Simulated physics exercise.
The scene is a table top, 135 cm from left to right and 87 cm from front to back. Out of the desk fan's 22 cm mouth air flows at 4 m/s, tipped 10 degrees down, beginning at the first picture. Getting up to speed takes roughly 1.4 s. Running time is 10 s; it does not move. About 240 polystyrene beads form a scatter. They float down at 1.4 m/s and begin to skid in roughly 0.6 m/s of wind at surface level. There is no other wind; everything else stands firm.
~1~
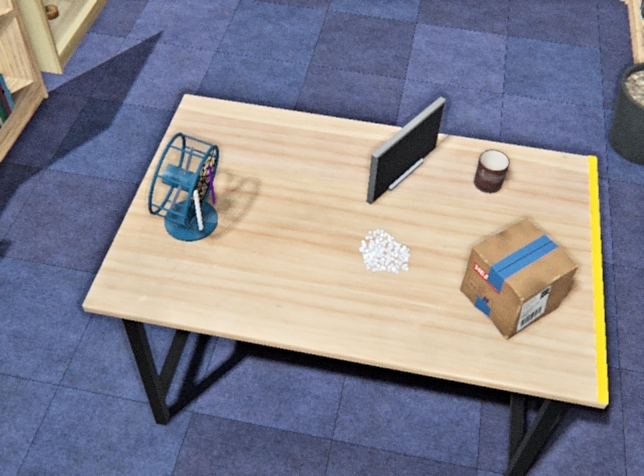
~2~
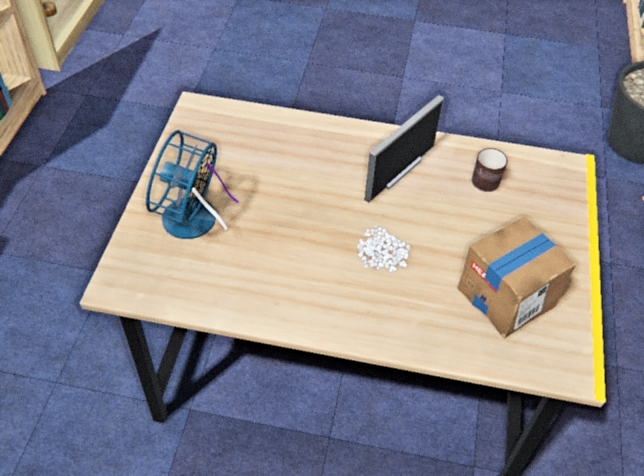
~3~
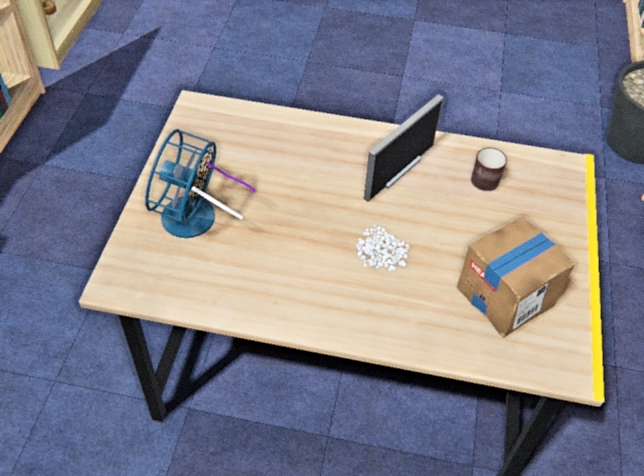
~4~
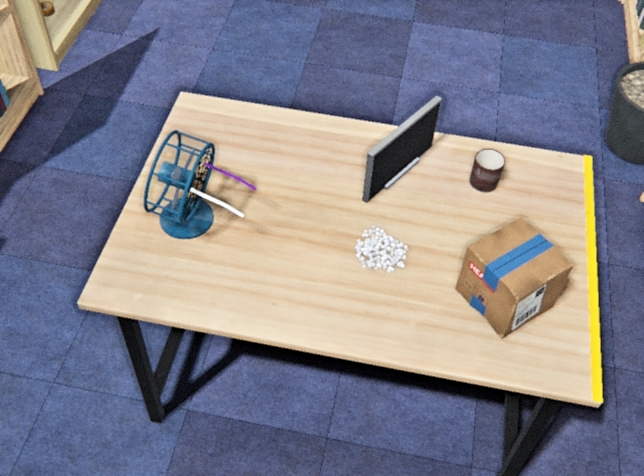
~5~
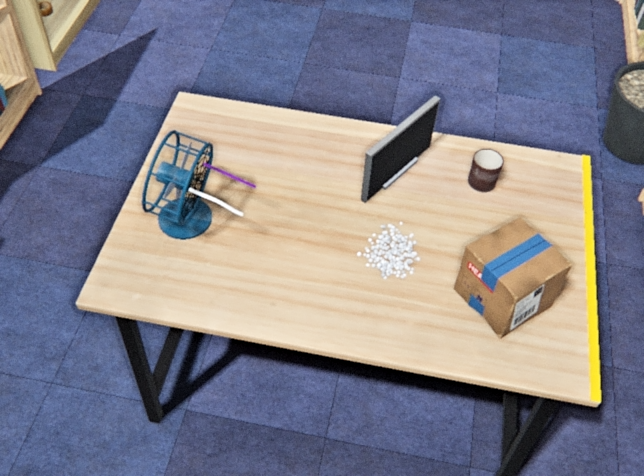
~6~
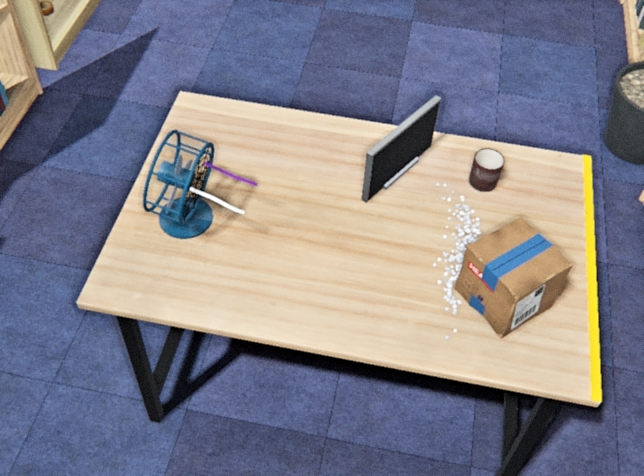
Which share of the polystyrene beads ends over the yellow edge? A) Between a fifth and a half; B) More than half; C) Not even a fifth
B, more than half.
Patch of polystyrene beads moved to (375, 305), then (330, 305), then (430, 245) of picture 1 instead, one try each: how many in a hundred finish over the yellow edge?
It goes 0 %, then 0 %, then 60 %.
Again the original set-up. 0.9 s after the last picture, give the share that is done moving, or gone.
Estimate: Close to 90 %.
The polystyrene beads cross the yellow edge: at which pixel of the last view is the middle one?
The middle of the crossings lies near (593, 207) in the last picture.
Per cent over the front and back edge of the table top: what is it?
About 15 % front, about 10 % back.
Then, 0.9 s after the last picture the count stands so, 65 % are over the yellow edge.
Then, 2.1 s after the last picture the count stands so, 65 % are over the yellow edge.
Then, 4.4 s after the last picture the count stands so, 66 % are over the yellow edge.
Then, 8.9 s after the last picture, at the end, 66 % are over the yellow edge.
